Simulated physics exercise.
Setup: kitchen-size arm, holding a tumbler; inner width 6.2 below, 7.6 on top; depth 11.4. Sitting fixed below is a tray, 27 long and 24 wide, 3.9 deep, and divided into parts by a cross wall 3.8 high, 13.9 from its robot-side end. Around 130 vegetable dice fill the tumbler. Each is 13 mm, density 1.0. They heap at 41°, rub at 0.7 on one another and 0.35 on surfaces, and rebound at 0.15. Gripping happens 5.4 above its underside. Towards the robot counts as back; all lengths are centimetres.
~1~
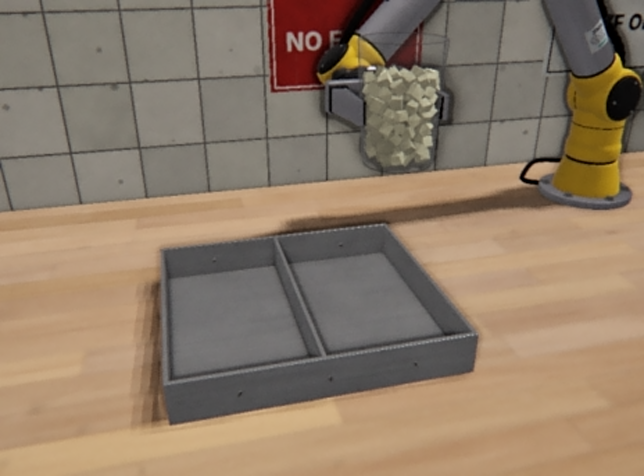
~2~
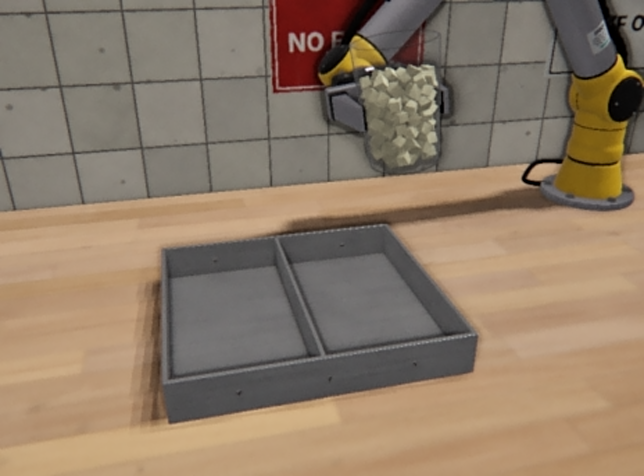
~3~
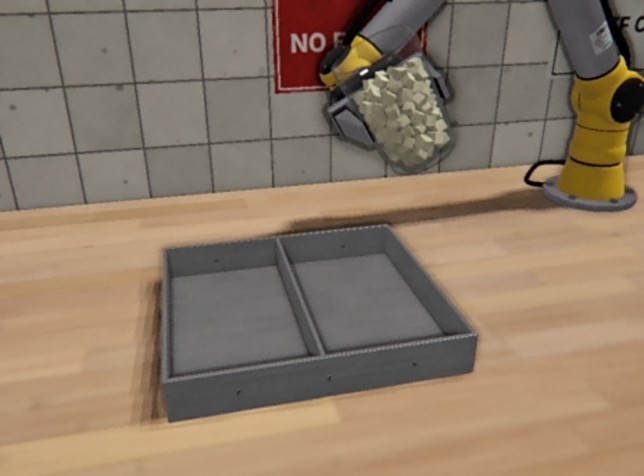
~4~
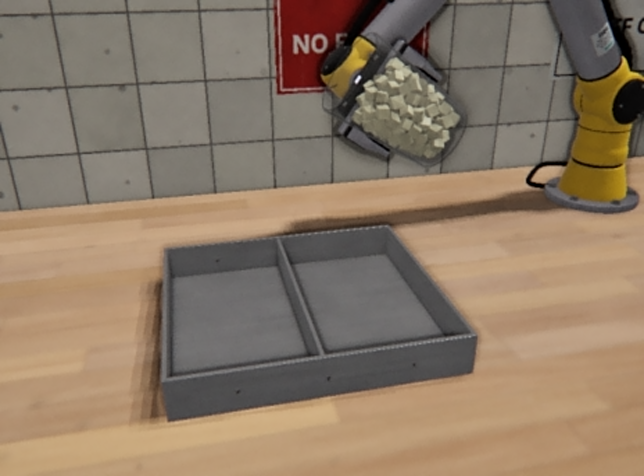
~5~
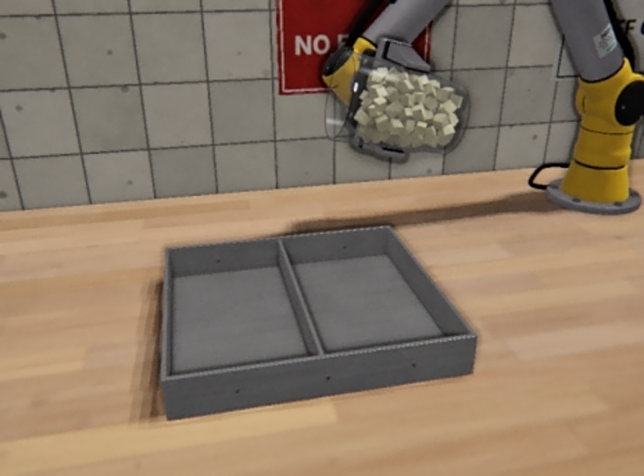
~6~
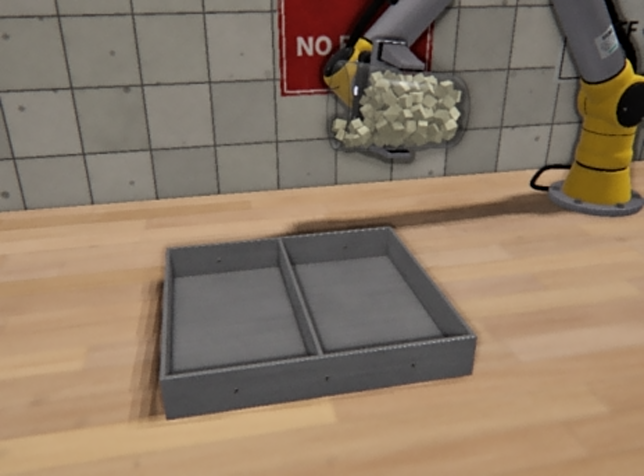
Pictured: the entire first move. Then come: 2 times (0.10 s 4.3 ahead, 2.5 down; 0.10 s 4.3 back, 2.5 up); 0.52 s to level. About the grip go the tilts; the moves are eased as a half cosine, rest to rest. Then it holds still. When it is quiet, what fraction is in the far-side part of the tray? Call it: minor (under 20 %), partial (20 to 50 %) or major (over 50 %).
My call is partial.
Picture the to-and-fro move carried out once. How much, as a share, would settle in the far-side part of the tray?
About 25 per cent, then.
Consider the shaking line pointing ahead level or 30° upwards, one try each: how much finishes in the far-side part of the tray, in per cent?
It comes to around 75 per cent on the first try and around 95 per cent on the second.
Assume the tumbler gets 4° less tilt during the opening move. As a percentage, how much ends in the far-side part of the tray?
I'd put it at around 35 per cent.
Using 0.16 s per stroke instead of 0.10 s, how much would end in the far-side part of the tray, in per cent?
About 10 per cent in that case.
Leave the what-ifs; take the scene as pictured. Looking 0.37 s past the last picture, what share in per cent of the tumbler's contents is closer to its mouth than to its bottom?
Estimate: Around 75 %.
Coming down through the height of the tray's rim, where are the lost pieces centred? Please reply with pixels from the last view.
Their middle lies around (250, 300).
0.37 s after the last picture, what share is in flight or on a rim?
Around 6 per cent of the load.
Then, 0.37 s after the last picture, tilted 84° forward, highest piece 22 above the table; 92 in the tumbler, 31 in the far-side part, 1 in the robot-side part, 1 on the table or floor, 8 in flight or on a rim.
Then, 0.74 s after the last picture, tilted 23° forward, highest piece 26 above the table; 71 in the tumbler, 54 in the far-side part, 7 in the robot-side part, 1 on the table or floor.
Then, 1.12 s after the last picture, level, highest piece 25 above the table; 71 in the tumbler, 54 in the far-side part, 7 in the robot-side part, 1 on the table or floor.
Then, 2.17 s after the last picture, level, highest piece 24 above the table; 71 in the tumbler, 54 in the far-side part, 7 in the robot-side part, 1 on the table or floor.
Final count, 71 in the tumbler, 54 in the far-side part, 7 in the robot-side part, 1 on the table or floor. That is 41 % in the far-side part of the tray.
